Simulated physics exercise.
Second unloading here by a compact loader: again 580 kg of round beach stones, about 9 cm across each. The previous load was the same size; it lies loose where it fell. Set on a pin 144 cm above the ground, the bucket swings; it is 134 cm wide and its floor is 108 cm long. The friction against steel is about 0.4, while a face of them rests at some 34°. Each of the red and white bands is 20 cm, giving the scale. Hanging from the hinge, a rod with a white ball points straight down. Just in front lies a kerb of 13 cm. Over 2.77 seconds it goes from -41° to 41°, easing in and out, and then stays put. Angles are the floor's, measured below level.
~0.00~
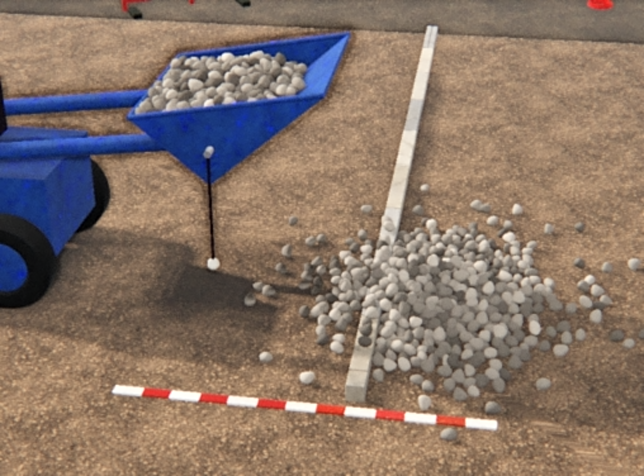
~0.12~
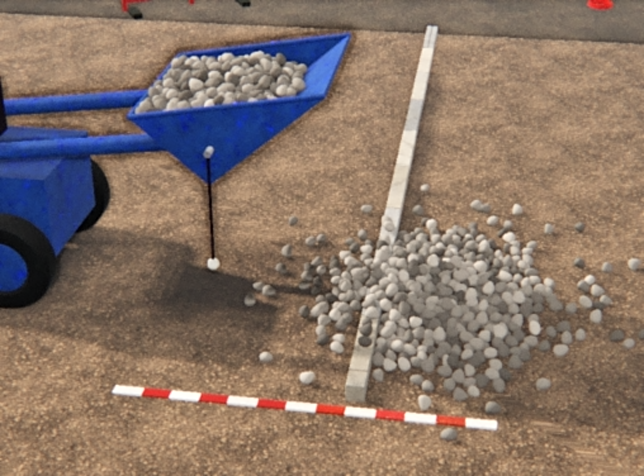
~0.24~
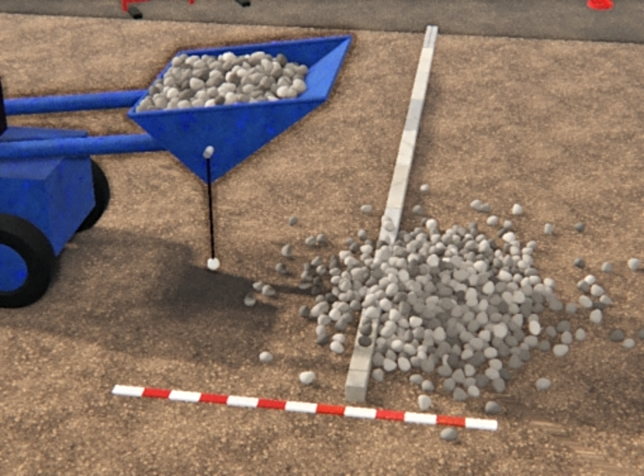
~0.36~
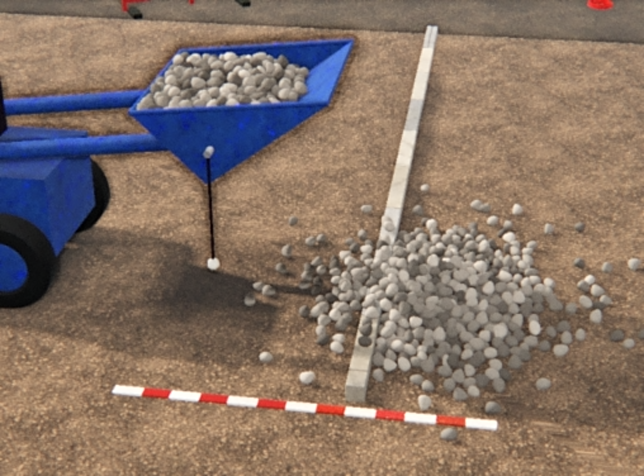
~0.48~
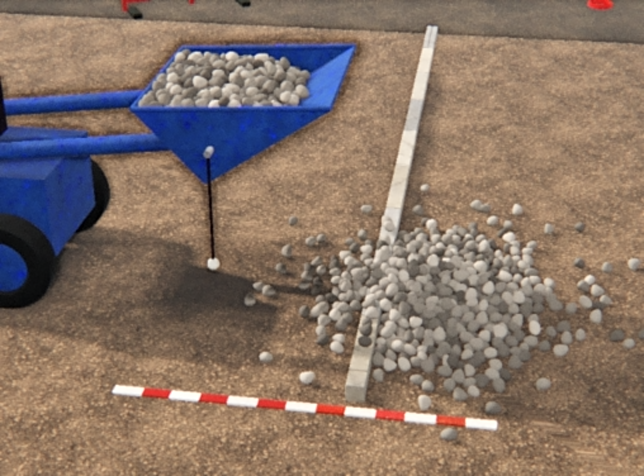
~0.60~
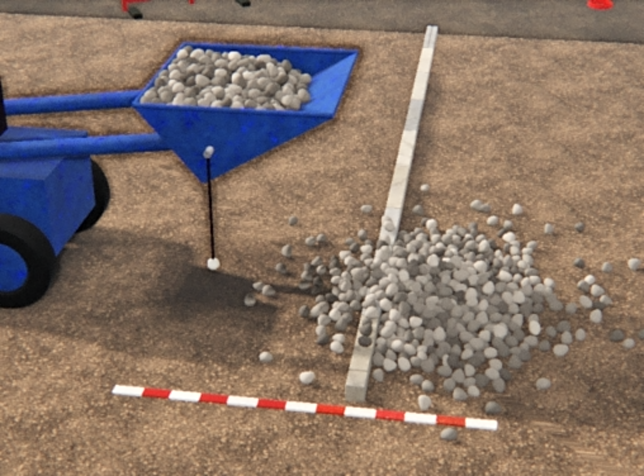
A blue loader bucket full of rounded grey stones slowly tilts back a little, its right-hand lip lowering slightly as the stones shift gently inside, while a loose heap of similar stones lies motionless across a kerb.
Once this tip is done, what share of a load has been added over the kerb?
About 32 per cent.
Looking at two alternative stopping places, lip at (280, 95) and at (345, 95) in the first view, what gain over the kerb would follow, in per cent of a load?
First some 5, then 55 per cent.
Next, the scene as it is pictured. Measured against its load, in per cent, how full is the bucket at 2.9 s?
Roughly 5 per cent of its load.
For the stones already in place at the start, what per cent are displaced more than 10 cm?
About 10 per cent.
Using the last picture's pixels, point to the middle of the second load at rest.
Around (359, 275).
After 2.1 s the floor is at 28°; in per cent of one load, 86 in the bucket, 29 on this side of the kerb, 85 over the kerb; the foremost stones are past the picture's edge.
After 2.9 s the floor is at 41°; in per cent of one load, 3 in the bucket, 86 on this side of the kerb, 111 over the kerb; the foremost stones are past the picture's edge.
After 3.2 s the floor is at 41°; in per cent of one load, 0 in the bucket, 84 on this side of the kerb, 116 over the kerb; the foremost stones are past the picture's edge.
After 6.1 s the floor is at 41°; in per cent of one load, 0 in the bucket, 83 on this side of the kerb, 117 over the kerb; the foremost stones are past the picture's edge. Net gain over the kerb, 32.
